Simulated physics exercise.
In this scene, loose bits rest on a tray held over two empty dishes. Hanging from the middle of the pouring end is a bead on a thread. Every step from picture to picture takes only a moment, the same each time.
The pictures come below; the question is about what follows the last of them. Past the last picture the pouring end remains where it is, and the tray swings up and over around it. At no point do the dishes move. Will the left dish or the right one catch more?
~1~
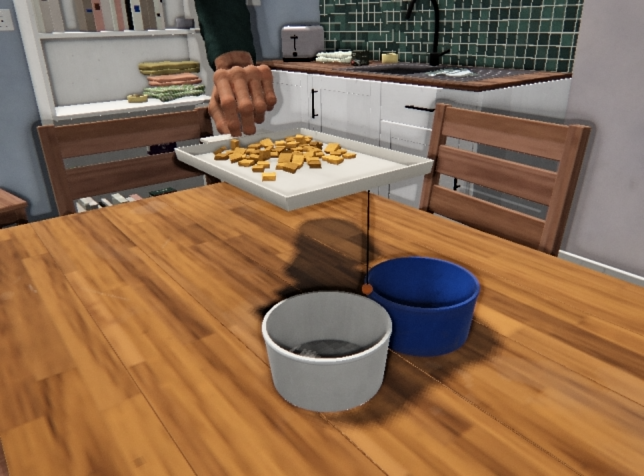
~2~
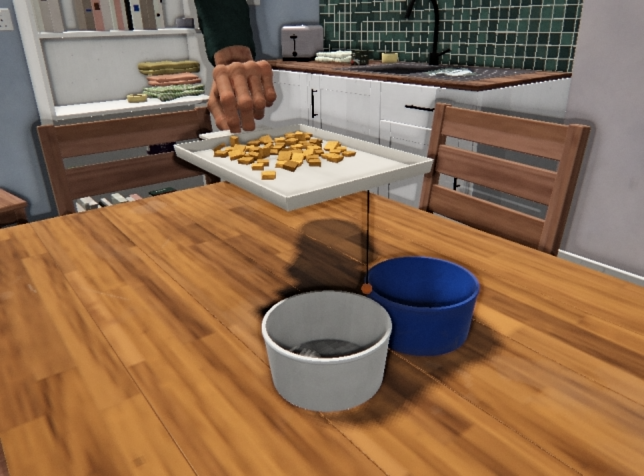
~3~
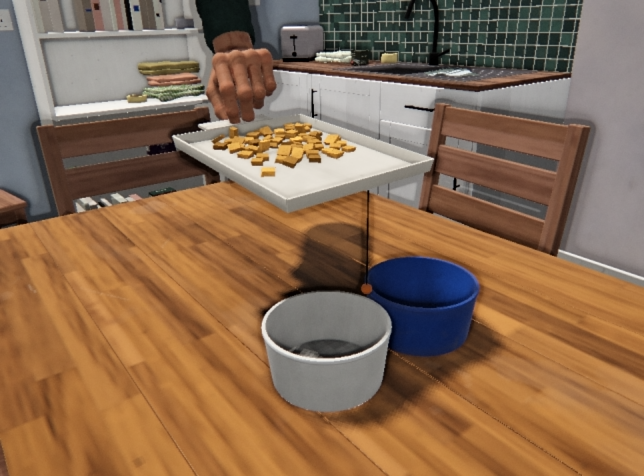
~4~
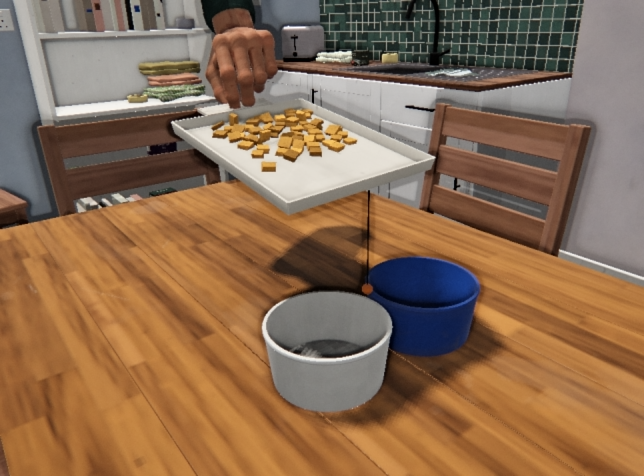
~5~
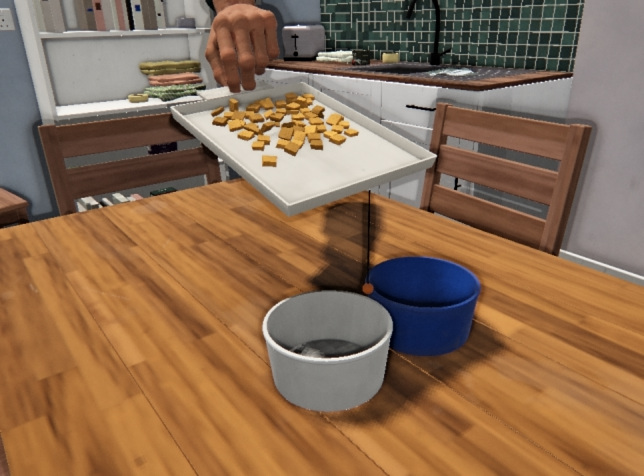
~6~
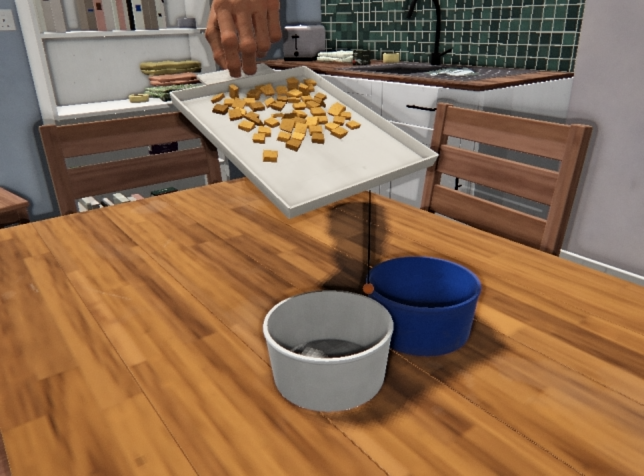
Bigger share: Left.
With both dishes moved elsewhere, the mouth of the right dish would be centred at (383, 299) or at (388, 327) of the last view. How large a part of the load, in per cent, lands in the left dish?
In the first position around 40 percent, in the second around 10 percent.
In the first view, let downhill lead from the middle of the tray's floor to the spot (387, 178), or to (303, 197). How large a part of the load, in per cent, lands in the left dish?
First case around 0 per cent, second case 90 per cent.
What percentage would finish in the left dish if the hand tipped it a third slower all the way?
It would come out near 60 per cent.
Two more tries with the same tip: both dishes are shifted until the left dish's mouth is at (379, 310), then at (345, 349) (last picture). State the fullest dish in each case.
The first time the left-side one comes out ahead, the second time the left-side one.
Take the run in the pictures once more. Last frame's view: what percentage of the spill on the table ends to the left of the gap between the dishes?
Near 30 per cent.
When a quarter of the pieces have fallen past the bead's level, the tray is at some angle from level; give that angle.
Angle: Approx. 100 degrees.
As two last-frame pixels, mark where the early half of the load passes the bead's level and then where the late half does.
Initially about (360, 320); subsequently about (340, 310).
Just after the last frame, tray tipped steeply; the larger part on the tray; about a tenth in the air.
A moment on, tray tipped past a quarter turn; about a tenth on the tray; roughly a third in the left dish; roughly a quarter outside both; roughly a third in the air.
Further on, tray tipped past a quarter turn; roughly two thirds in the left dish; roughly a third outside both.
When it is over, tray tipped past a quarter turn; roughly two thirds in the left dish; not one in the right dish; roughly a third outside both.
